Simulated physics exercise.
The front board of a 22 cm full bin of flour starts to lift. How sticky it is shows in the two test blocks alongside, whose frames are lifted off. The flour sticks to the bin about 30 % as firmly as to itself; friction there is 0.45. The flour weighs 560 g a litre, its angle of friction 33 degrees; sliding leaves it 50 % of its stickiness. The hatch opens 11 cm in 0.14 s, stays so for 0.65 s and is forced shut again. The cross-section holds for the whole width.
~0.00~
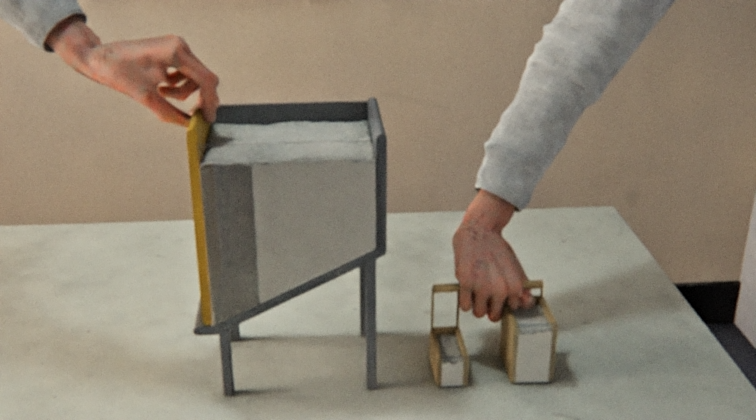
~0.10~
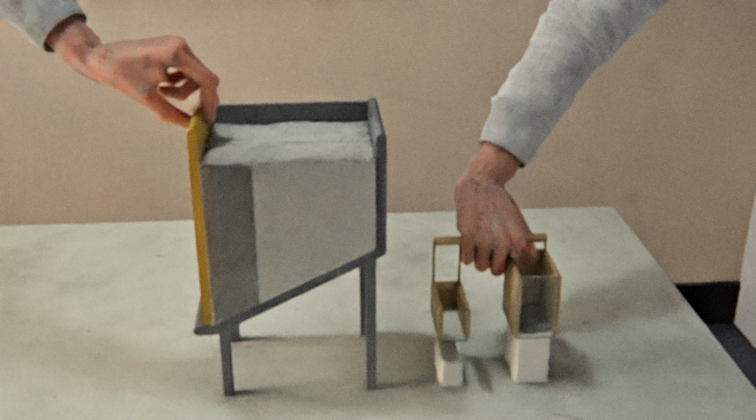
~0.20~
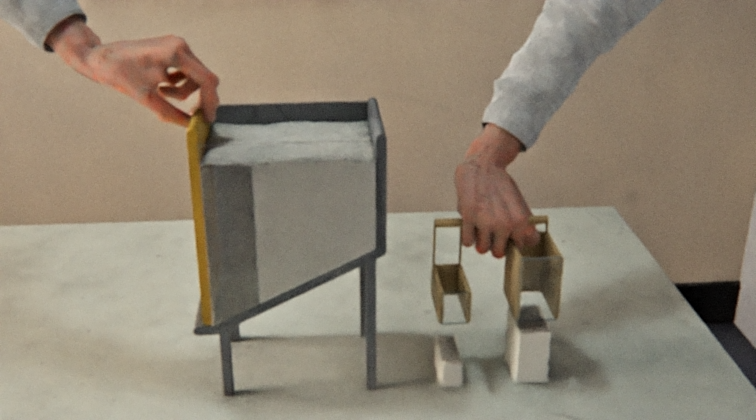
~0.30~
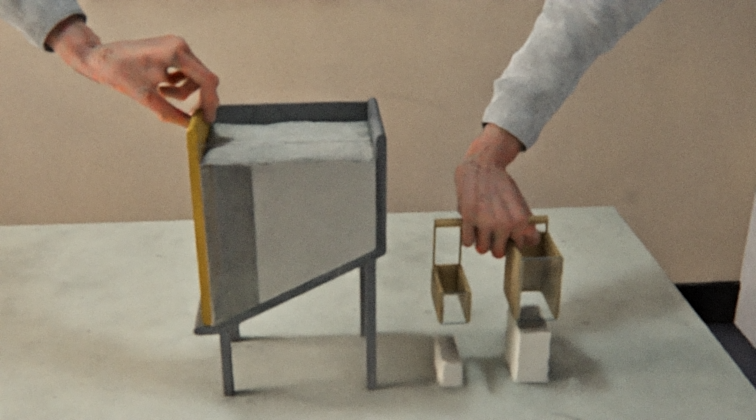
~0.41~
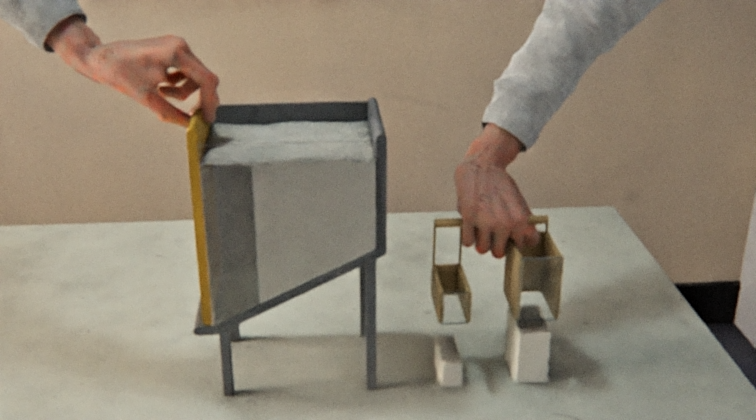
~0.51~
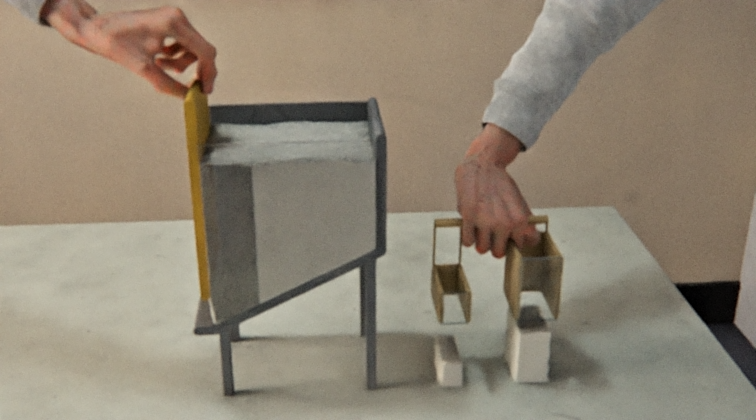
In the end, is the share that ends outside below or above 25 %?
It comes out below 25 %.
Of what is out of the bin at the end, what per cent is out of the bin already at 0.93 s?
About 10 %.
After 0.70 s, the hatch is 11 cm open and 0 % is out.
After 0.93 s, the hatch is 11 cm open and 2 % is out.
After 1.16 s, the hatch is 11 cm open and 6 % is out.
After 1.38 s, the hatch is 2.8 cm open and 12 % is out.
After 1.75 s, at the end, the hatch is shut and 12 % is out.
